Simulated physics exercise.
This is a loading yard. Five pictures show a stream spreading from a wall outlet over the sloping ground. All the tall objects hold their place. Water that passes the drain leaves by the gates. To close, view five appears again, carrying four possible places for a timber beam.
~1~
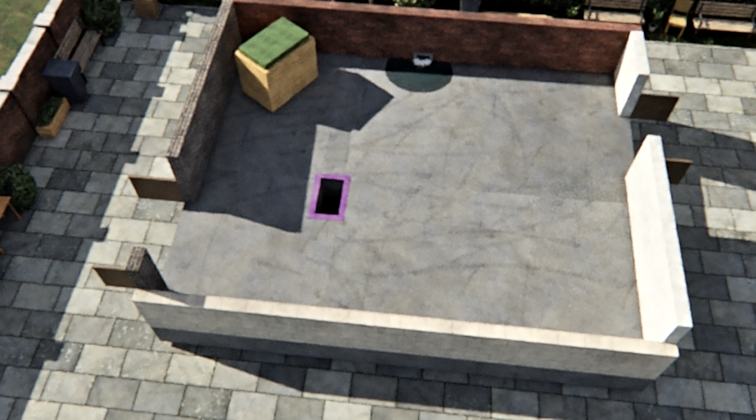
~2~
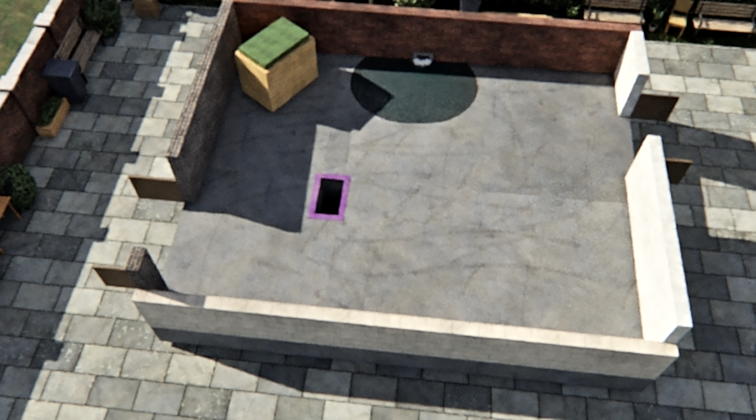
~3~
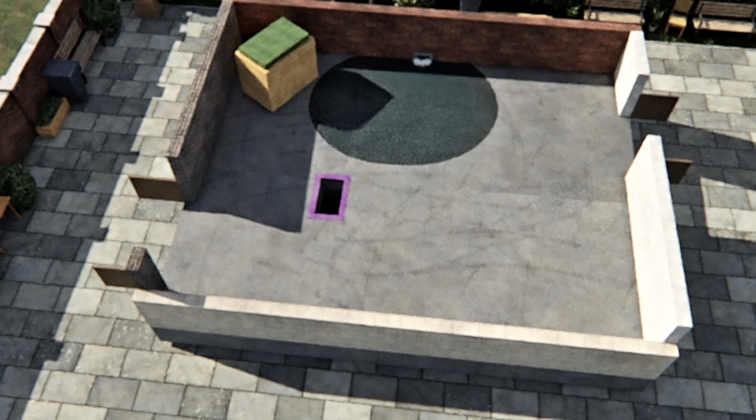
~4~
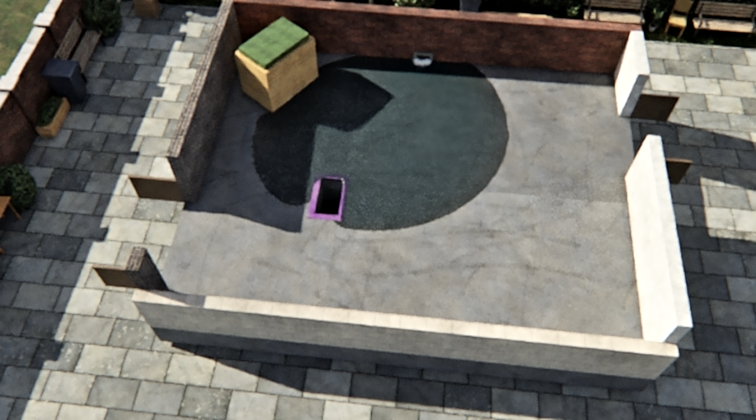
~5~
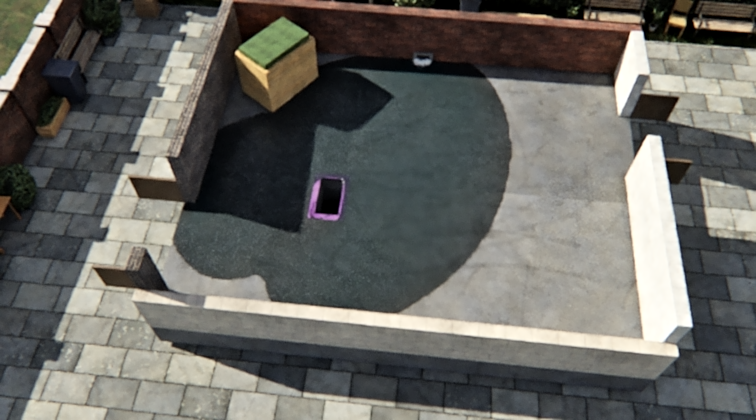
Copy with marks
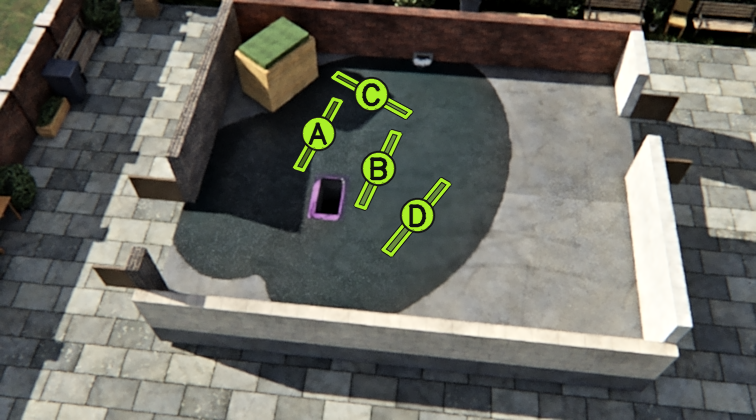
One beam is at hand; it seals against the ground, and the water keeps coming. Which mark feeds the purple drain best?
A works best here.
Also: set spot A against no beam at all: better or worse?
Better.
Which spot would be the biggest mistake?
The answer is C.
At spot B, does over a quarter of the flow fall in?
No.
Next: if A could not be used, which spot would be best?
It is D.
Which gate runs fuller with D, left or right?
The left one.
On the marked copy, A from (298, 168) to (337, 100); B from (360, 206) to (395, 132); C from (335, 75) to (408, 114); D from (387, 252) to (445, 181).
With A, about 30 % of the stream goes into the purple drain, about 70 % out by the gates.
With B, about 14 % of the stream goes into the purple drain, about 85 % out by the gates.
With C, about 8 % of the stream goes into the purple drain, about 91 % out by the gates.
With D, about 21 % of the stream goes into the purple drain, about 78 % out by the gates.
